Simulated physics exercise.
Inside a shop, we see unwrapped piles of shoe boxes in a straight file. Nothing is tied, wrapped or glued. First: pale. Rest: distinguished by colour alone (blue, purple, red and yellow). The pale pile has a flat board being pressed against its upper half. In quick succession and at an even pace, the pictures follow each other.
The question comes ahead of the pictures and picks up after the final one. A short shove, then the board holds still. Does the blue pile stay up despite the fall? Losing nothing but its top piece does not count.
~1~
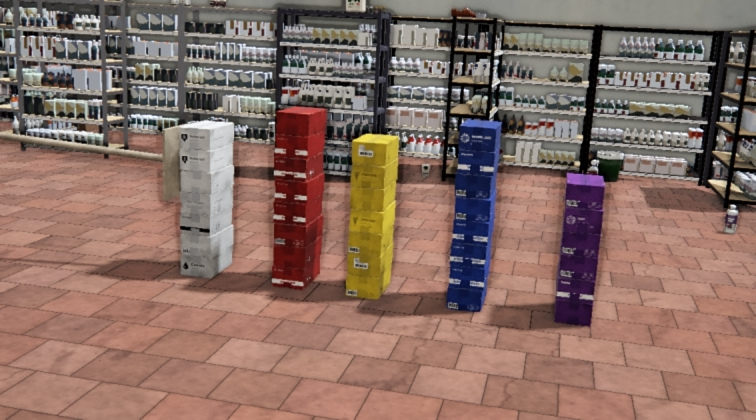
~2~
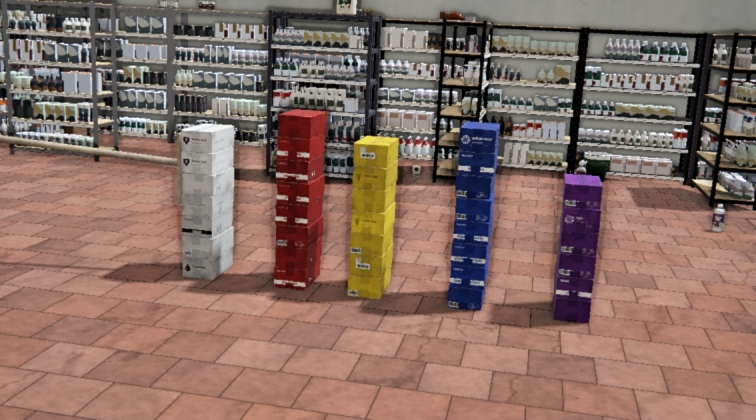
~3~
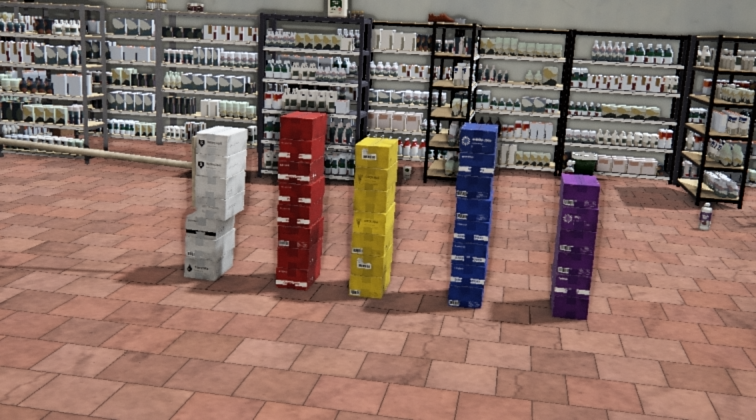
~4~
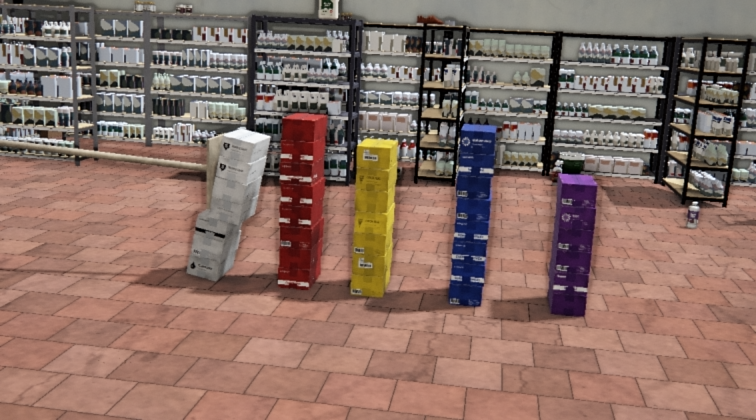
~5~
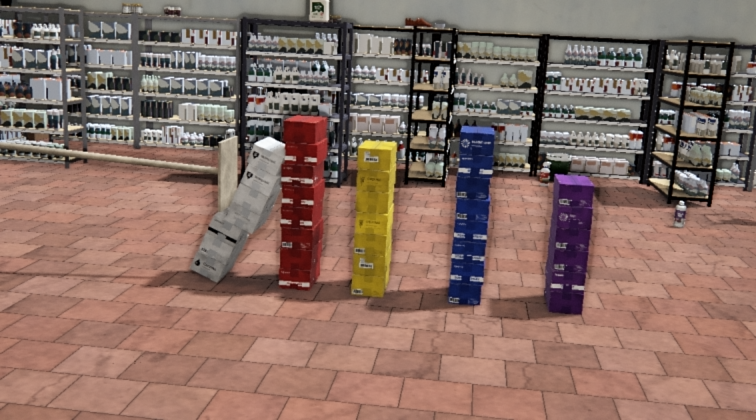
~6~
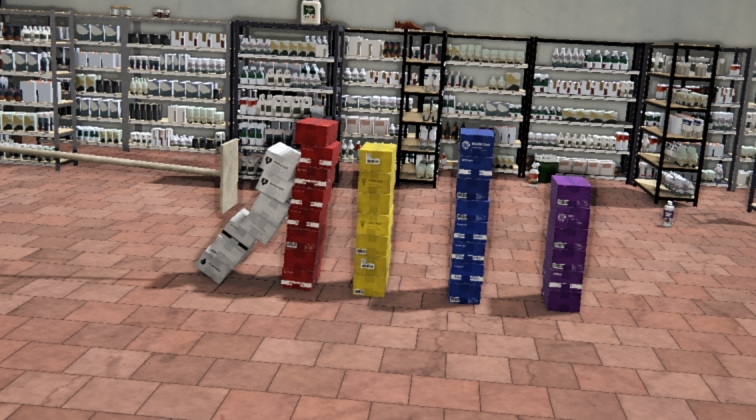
Caves in.
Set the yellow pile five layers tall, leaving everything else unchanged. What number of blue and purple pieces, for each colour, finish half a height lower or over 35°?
Blue 7, purple 5.
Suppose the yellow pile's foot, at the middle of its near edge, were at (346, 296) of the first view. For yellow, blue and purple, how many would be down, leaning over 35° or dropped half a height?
Yellow 7, blue 6, purple 5.
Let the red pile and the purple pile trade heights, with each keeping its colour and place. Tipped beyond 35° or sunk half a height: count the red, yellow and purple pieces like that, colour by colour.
Red 5, yellow 7, purple 7.
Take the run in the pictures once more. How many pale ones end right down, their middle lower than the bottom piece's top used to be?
The number is 3.
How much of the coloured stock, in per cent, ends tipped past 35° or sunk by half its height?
85 %, roughly.
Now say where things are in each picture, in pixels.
In the first frame (places mark the middle of the side facing us; the camera moves round a little), board (164, 156) not yet touching; top blue box (477, 139); top yellow box (369, 154); the rest undisturbed.
Board (178, 160) not yet touching; top blue box (477, 141), in the second frame.
Board (193, 163) pushing; top blue box (478, 142), in the third frame.
Board (208, 165) pushing, top of the pale pile leaning a little; top blue box (478, 143); the rest undisturbed, in the fourth frame.
Board (220, 168) stopped, top of the pale pile leaning clearly; top blue box (477, 144); one has shifted, in the fifth frame.
Board (222, 170) stopped, top of the pale pile leaning clearly; top blue box (477, 146); top red box (311, 135) leaning barely; steepest lean, the box at (307, 199); 8 disturbed, none down, in the sixth frame.
Soon after the last picture, 7 of the pale pile down; none of the 8 blue boxes down (5 of 29 in all colours); top blue box unmoved; top red box leaning well over, about its own height lower.
A little later, 7 of the pale pile down; 7 of the 8 blue boxes down (20 of 29 in all colours); top blue box leaning steeply, some two heights lower; top red box leaning steeply, some four heights lower.
At rest, 7 of the pale pile down; 7 of the 8 blue boxes down (25 of 29 in all colours); top blue box leaning steeply, some five heights lower; top purple box on its side. As the last picture would show them, middles, top blue box near (591, 261), top purple box near (708, 299).
